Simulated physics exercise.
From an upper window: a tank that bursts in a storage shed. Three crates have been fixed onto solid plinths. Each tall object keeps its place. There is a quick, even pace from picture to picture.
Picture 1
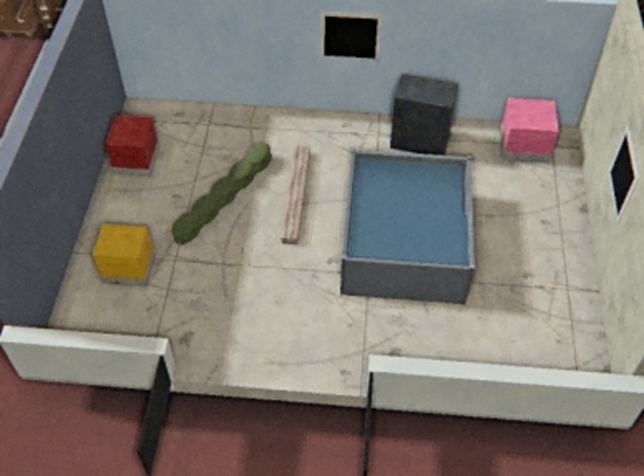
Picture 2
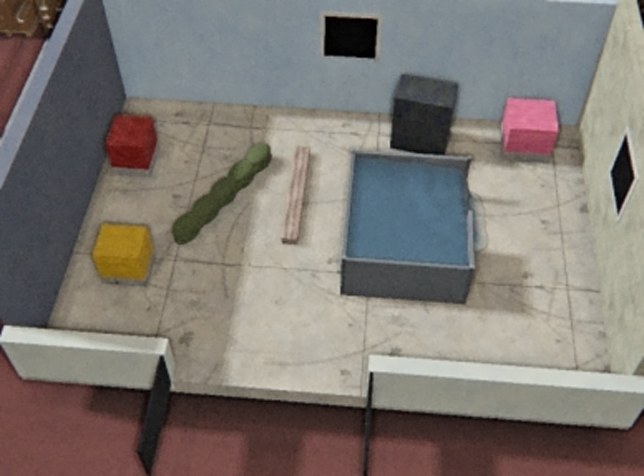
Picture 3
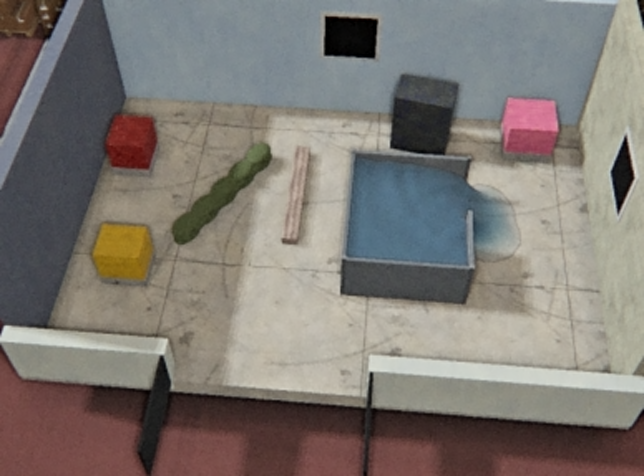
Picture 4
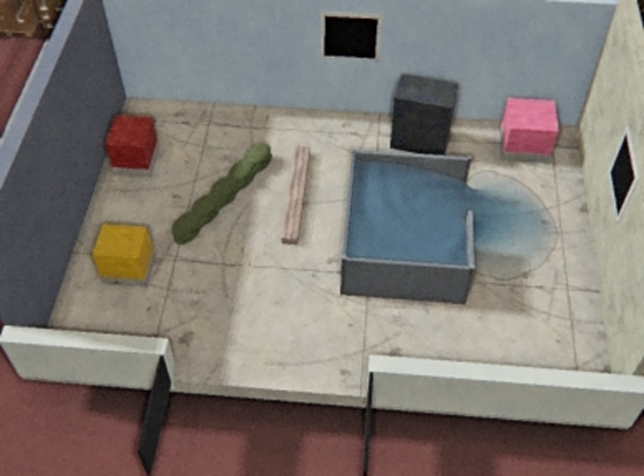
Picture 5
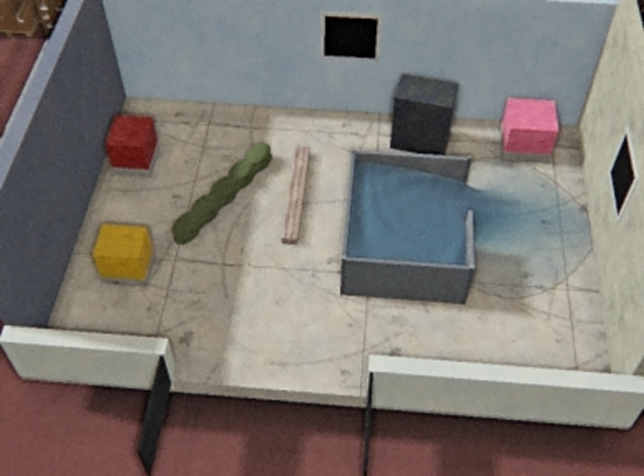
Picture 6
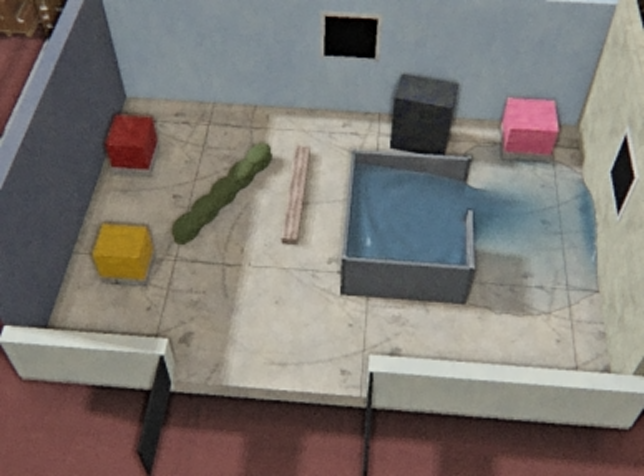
Blue water pouring through a gap in a grey tank's right side, spreading across the pale floor to the right wall.
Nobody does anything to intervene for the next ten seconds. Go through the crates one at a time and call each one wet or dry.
The red crate is dry. The yellow crate is dry. The pink crate is wet.
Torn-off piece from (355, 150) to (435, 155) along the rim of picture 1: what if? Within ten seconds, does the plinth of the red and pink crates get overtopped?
Red: Overtopped; pink: Overtopped.
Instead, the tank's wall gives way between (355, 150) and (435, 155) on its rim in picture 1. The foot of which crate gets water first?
Answer: The crate marked pink.
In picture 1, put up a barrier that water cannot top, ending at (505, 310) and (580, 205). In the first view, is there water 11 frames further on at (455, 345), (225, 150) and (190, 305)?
Taking the three spots in order: Soaked, spared, spared.
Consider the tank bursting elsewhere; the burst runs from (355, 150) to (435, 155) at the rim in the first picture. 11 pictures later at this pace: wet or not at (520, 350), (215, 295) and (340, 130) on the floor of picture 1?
Those three come out moisture-free, moisture-free and soaked, one after another.
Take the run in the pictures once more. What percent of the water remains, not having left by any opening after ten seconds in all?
Estimate: Some 94 %.
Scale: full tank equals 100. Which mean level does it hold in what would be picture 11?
That comes to about 66 per cent.
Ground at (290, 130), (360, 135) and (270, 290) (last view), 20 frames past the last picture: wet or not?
Going through them in order, I'd call them drenched, drenched and clear.
A moment on, water covers 15 % of the floor; the red crate not reached, the yellow crate not reached, the pink crate water round its plinth.
Next, water covers 20 % of the floor; the red crate not reached, the yellow crate not reached, the pink crate water round its plinth.
Then, water covers 40 % of the floor; the red crate not reached, the yellow crate not reached, the pink crate water round its plinth.
Later, water covers 80 % of the floor; the red crate water round its plinth, the yellow crate water round its plinth, the pink crate water round its plinth.
In the end, water covers 95 % of the floor; the red crate stayed above the water, the yellow crate stayed above the water, the pink crate was topped.
